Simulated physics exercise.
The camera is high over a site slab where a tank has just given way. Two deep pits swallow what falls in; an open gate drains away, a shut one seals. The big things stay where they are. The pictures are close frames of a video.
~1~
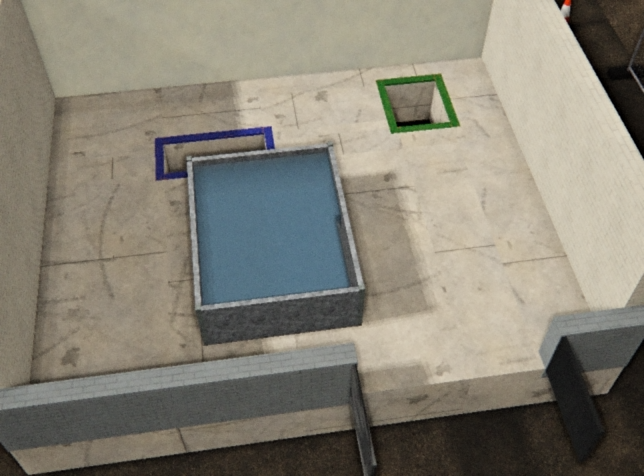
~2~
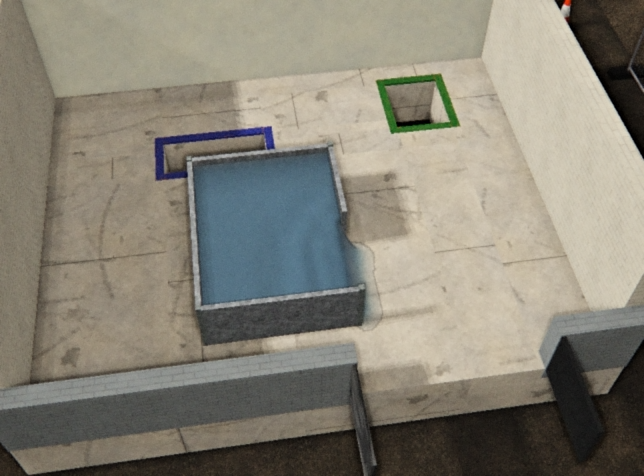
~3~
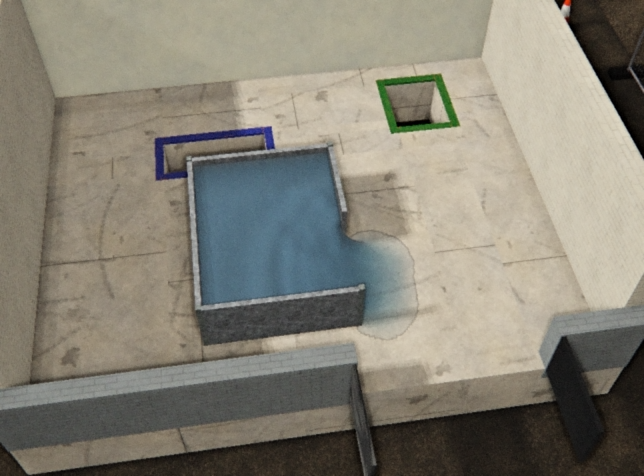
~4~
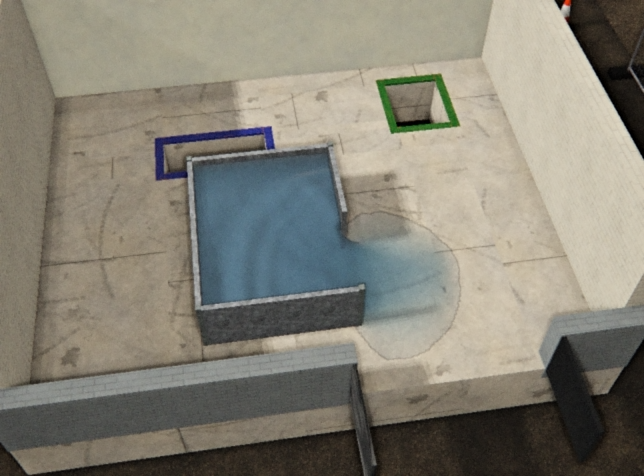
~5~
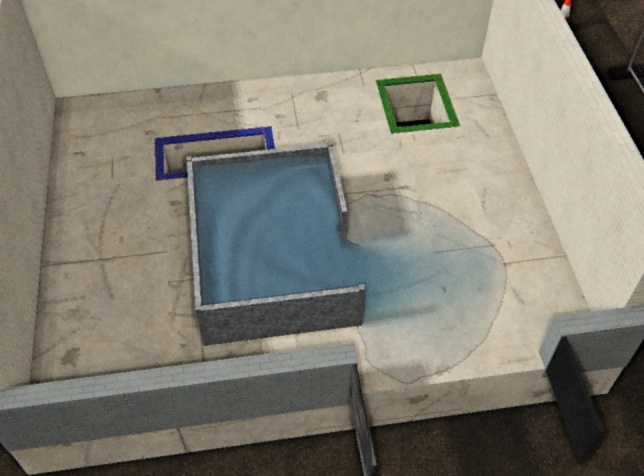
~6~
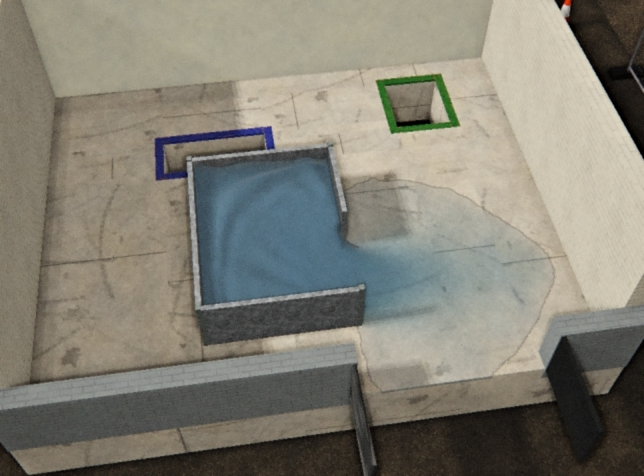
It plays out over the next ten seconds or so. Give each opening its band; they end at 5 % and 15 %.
The gate takes over 15 %; the blue pit takes under 5 %; the green pit takes over 15 %.
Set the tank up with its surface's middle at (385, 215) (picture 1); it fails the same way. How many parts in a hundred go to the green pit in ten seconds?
Per cent: Green 30.
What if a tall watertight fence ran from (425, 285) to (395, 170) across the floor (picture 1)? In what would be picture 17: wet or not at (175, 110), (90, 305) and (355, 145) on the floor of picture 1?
One after the other: Not flooded, not flooded, covered.
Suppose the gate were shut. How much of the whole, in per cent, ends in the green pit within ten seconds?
Parts in a hundred: Green 40.
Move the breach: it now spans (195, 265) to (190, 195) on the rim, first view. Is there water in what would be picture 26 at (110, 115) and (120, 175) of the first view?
One after the other: Awash, awash.
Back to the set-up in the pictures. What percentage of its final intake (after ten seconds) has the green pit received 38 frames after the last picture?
Roughly 55 per cent.
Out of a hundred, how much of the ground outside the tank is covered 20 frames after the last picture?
Roughly 35 per cent.
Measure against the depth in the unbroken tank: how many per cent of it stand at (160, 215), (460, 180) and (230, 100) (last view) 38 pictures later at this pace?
About 0, 10 and 4 per cent.
A moment on, water covers 25 % of the floor; the gate 2 %, the blue pit 0 %, the green pit 0 %.
Next, water covers 30 % of the floor; the gate 6 %, the blue pit 0 %, the green pit 0 %.
Then, water covers 35 % of the floor; the gate 14 %, the blue pit 0 %, the green pit 3 %.
Later, water covers 55 % of the floor; the gate 24 %, the blue pit 0 %, the green pit 14 %.
In the end, water covers 65 % of the floor; the gate 31 %, the blue pit 2 %, the green pit 25 %.
